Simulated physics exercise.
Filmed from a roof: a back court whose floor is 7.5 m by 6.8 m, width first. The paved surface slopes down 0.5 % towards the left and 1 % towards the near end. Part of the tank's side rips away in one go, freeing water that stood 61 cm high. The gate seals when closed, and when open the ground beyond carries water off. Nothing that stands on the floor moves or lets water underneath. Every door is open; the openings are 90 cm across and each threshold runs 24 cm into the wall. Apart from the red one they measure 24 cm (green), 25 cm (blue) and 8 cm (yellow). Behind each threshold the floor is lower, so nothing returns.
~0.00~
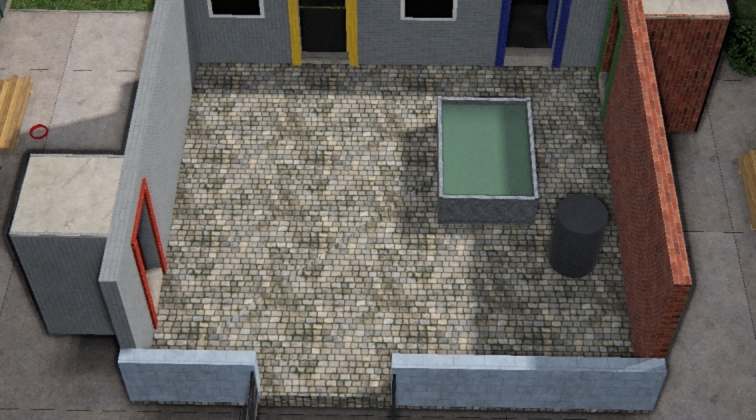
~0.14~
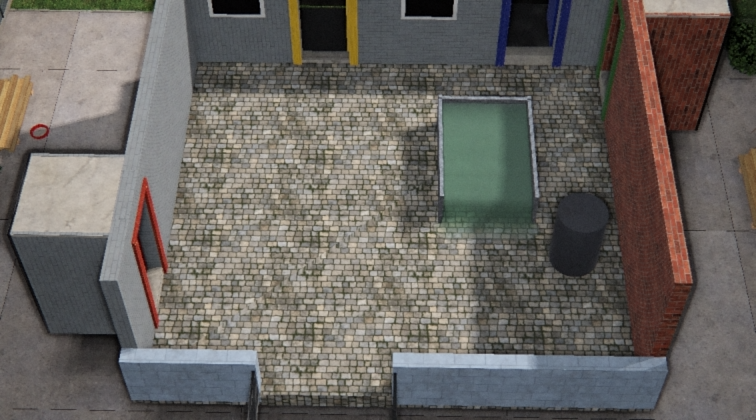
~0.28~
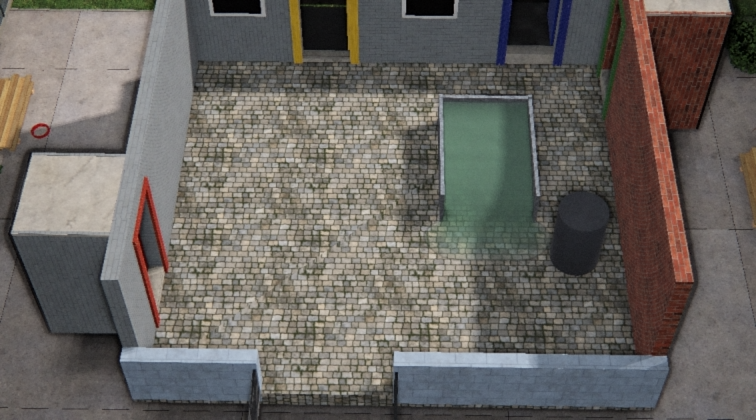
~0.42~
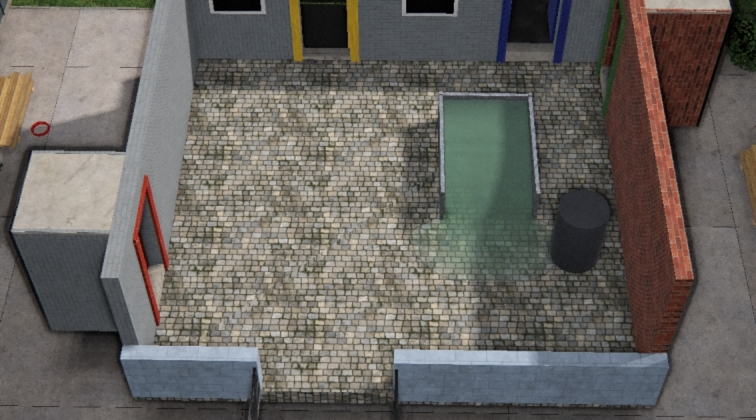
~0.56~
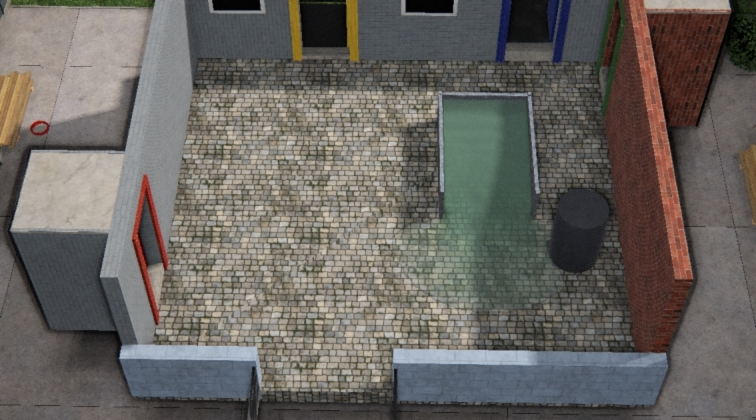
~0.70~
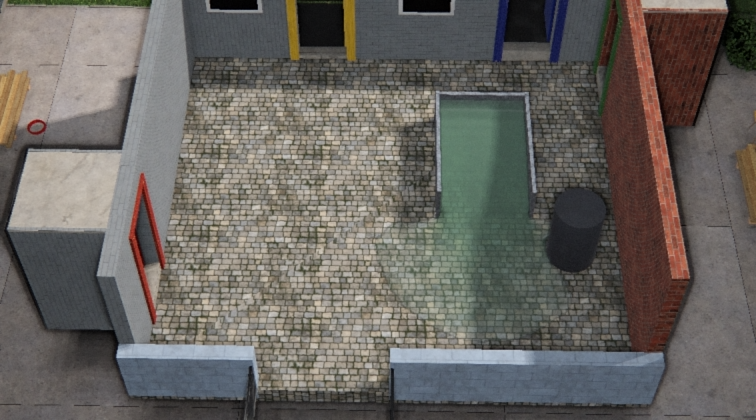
A walled courtyard with a stone-paved floor held a full tank of greenish water until its near side gave way, and the water poured out and spread steadily across the paving toward the near wall.
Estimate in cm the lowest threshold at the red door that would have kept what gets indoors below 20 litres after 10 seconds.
Some 6.5 cm above the ground.
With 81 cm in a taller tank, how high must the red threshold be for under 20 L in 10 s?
About 9.0 cm.
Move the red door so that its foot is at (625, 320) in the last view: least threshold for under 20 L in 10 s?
About 10.5 cm.
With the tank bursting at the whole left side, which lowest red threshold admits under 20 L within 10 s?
Then roughly 10.0 cm.
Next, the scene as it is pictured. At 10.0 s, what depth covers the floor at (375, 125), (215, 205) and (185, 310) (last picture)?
In that order: 1, 5 and 8 cm.
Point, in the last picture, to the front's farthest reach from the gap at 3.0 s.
At about (216, 375).
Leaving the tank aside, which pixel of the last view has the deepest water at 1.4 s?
Around (475, 379).
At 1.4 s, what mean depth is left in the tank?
Some 33 cm.
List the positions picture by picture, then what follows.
In the first picture, the tank at (486, 149) is whole and still, 61 cm deep; the red door at (150, 261) is dry.
In the second picture, the front is at (444, 234), 0.3 m from the gap at (487, 212); 0.4 m2 of floor is wet, 61 cm left at the back.
In the third picture, the gap is at (488, 212), the front 0.8 m out at (460, 257); the back of the tank holds 61 cm.
In the fourth picture, the front is at (472, 279), 1.2 m from the gap at (488, 211); 2.3 m2 of floor is wet, 61 cm left at the back.
In the fifth picture, the gap is at (487, 211), the front 1.8 m out at (468, 306); the back of the tank holds 58 cm.
In the sixth picture, water pours out at (484, 210) and has run 2.3 m, to (466, 335); about 6 cm deep outside, 51 cm at the back; the red door at (148, 256), 5.5 m from the gap, is still 3.8 m from the nearest water.
After 1.4 s water covers 20 % of the floor, deepest (30 cm) near (475, 379); it has not reached the red door.
After 3.0 s water covers 30 % of the floor, deepest (33 cm) near (629, 381); it has not reached the red door.
After 10.0 s water covers 80 % of the floor, deepest (10 cm) near (146, 374); 8 cm at the red door, 0 litres in over its 19 cm threshold.
At the red door as built, the water arrived by 4.3 s and peaked near 10 cm at 5.6 s.
With a threshold of 5 cm, 38 litres would have come in within the 10 s; with 7 cm, 12 litres. So under 20 litres takes about 6.5 cm.
